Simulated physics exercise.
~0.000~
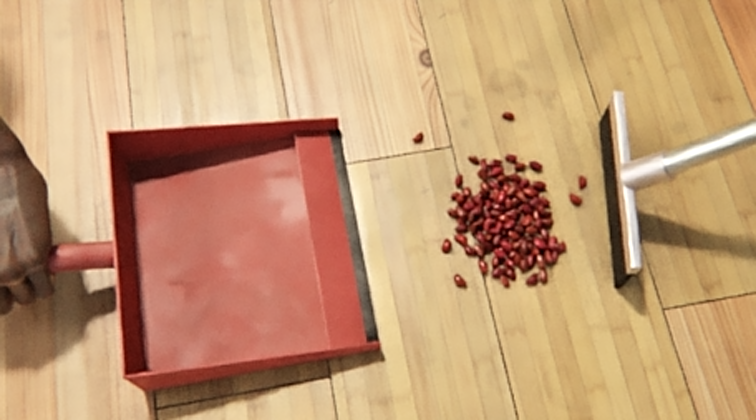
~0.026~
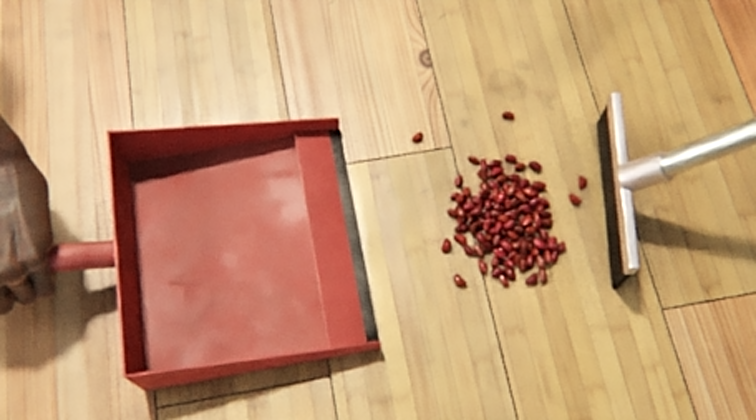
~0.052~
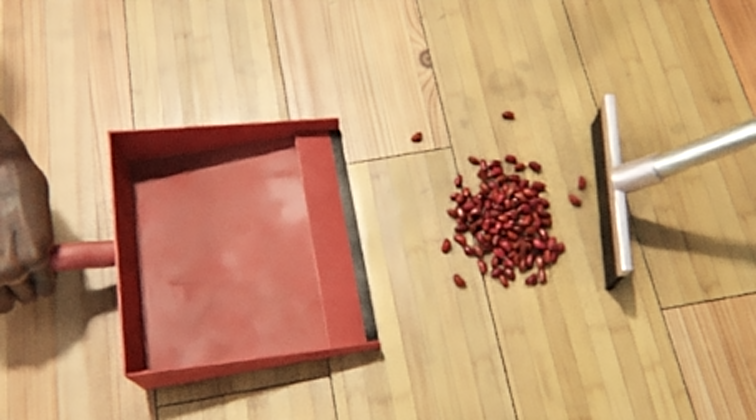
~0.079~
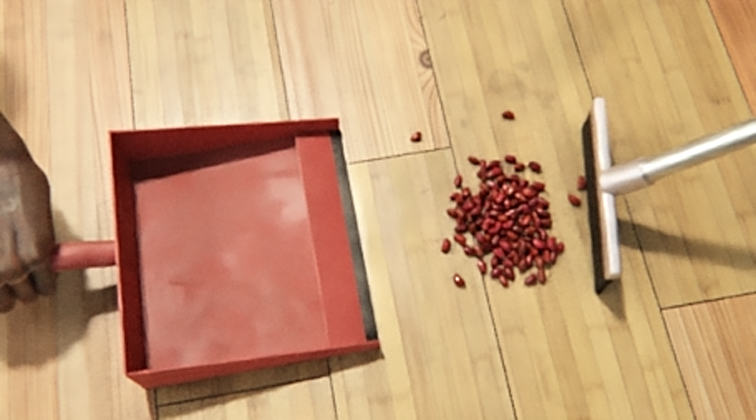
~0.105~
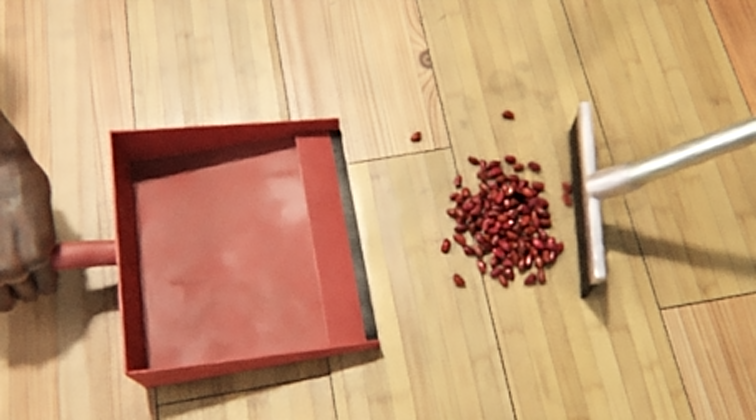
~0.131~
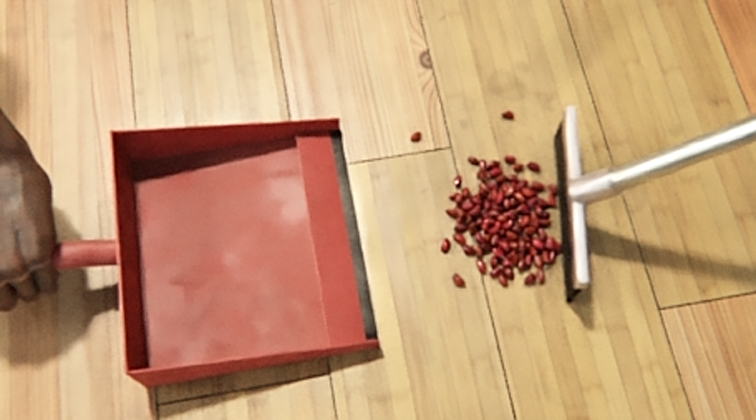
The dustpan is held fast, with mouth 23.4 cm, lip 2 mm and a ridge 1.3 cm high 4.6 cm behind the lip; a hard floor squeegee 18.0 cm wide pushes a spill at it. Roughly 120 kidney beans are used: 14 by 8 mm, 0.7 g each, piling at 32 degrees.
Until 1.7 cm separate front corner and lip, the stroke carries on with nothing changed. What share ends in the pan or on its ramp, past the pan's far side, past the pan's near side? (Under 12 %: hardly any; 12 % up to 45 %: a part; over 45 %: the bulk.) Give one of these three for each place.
Pan: A part; far side: Hardly any; near side: Hardly any.
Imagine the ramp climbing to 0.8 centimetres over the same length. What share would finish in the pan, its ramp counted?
Roughly 20 per cent.
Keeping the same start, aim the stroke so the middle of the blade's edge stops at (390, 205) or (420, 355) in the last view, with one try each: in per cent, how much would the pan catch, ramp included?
Roughly 25 % and 5 %.
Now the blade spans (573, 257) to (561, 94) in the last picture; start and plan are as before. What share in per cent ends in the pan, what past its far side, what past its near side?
Per cent by place - pan 30, far side 10, near side 0.
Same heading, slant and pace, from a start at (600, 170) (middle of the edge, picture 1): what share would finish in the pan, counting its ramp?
Close to 25 in a hundred.
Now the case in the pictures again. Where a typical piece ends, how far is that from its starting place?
It comes to some 14 cm.
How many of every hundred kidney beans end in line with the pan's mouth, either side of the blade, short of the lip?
About 75 %.
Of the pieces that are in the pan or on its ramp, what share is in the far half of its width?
Roughly 20 per cent.
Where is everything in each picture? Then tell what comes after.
The first picture shows blade from (633, 268) to (615, 101), moved 0.0 cm, 0 of the pieces shifted so far; middle of the pieces at (510, 218); pan at (228, 255).
The second picture shows blade from (630, 268) to (613, 102), moved 0.2 cm, 0 of the pieces shifted so far; middle of the pieces at (509, 218).
The third picture shows blade from (624, 270) to (607, 104), moved 0.8 cm, 0 of the pieces shifted so far; middle of the pieces at (509, 218).
The fourth picture shows blade from (612, 274) to (597, 107), moved 1.9 cm, 0 of the pieces shifted so far; middle of the pieces at (509, 218).
The fifth picture shows blade from (597, 278) to (583, 111), moved 3.3 cm, 2 of the pieces shifted so far; middle of the pieces at (508, 218).
The sixth picture shows blade from (581, 283) to (568, 116), moved 4.8 cm, 2 of the pieces shifted so far; middle of the pieces at (508, 218); pan at (229, 254). Its pace works out near 0.60 m/s, heading 7 degrees towards the viewer's side.
After 0.28 s, middle of the blade 12 cm from the lip; 0 % over the lip, far side 0 %, near side 0 %.
After 0.39 s, middle of the blade 5 cm from the lip; 0 % over the lip, far side 0 %, near side 0 %.
Then, at 0.62 s, middle of the blade 3 cm from the lip; 20 % over the lip, far side 5 %, near side 0 %.
By 1.6 s all is still; pan 20 %, far side 5 %, near side 0 %, in front of the lip or behind the blade 75 %.
